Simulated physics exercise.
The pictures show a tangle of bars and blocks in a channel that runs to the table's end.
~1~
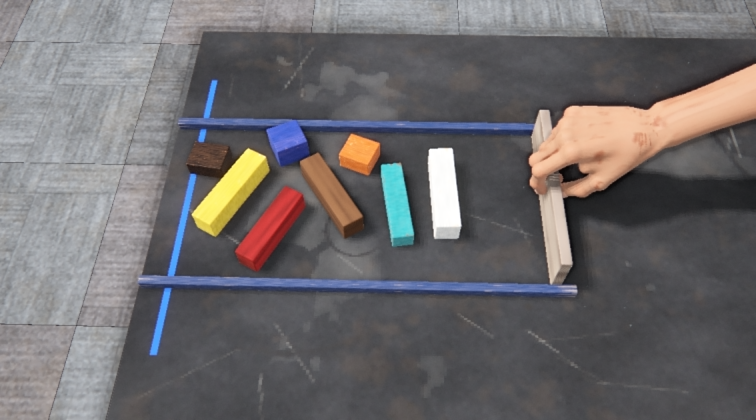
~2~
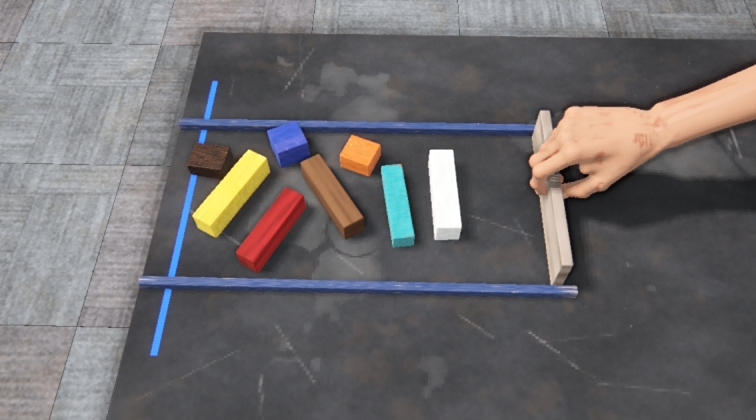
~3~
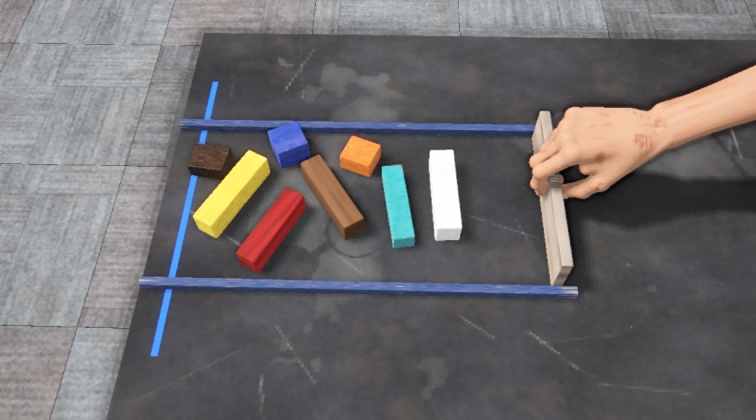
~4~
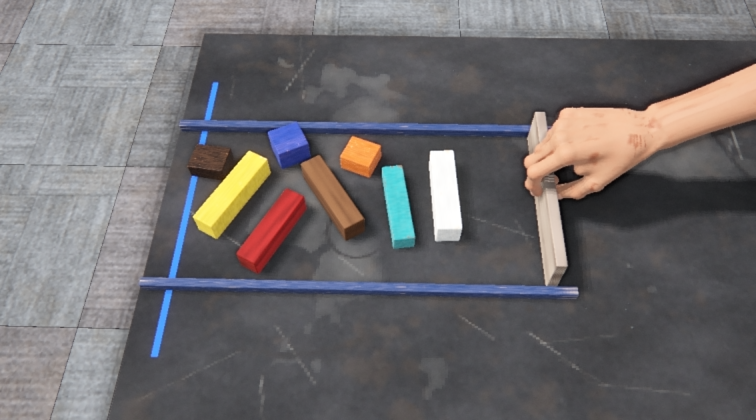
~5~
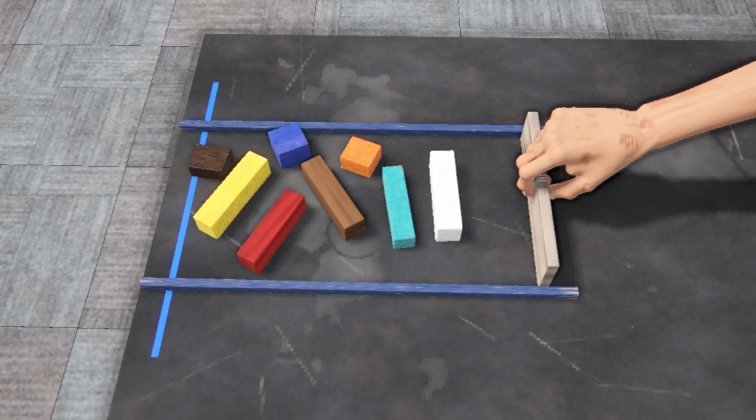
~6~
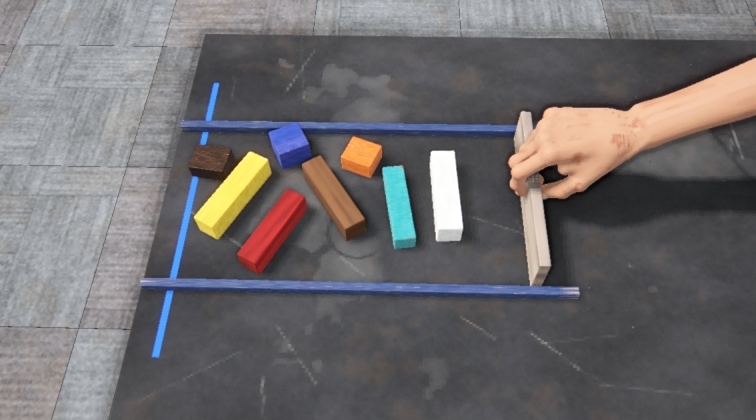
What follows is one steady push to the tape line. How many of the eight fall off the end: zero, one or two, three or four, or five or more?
The number that fall off is five or more.
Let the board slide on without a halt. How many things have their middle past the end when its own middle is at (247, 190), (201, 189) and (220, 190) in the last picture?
In that order 2, 5 and 3.
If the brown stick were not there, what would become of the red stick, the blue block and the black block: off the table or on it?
The red stick falls, the blue block comes down, the black block is lost.
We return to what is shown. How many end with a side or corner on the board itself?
In contact: 2.
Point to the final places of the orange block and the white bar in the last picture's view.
Near (188, 139) and (177, 190).
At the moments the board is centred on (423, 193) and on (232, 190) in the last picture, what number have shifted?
2 and 8.
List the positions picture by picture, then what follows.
The first frame shows black block (210, 160); yellow bar (232, 192); red stick (272, 228); board (550, 194); tape (188, 199).
The second frame shows yellow bar (233, 193); blue block (289, 144).
The third frame shows red stick (273, 229); brown stick (332, 196).
The fourth frame shows black block (211, 162); board (546, 195).
The fifth frame shows yellow bar (234, 194); white bar (445, 195).
The sixth frame shows black block (212, 163); yellow bar (234, 194); red stick (274, 230); board (531, 195); tape (190, 202).
Soon after, none off yet; black block at rest near (212, 163); yellow bar at rest near (234, 194); red stick at rest near (274, 230).
Then, none off yet; black block at rest near (212, 163); yellow bar at rest near (232, 194); red stick moved a little near (251, 229).
Further on, none off yet; black block tipped well over near (161, 148); yellow bar moved about its own width near (159, 182); red stick moved about its own width near (163, 231).
At rest, the number that fall off is five or more; fallen, turquoise bar, brown stick, blue block, red stick, yellow bar and black block.
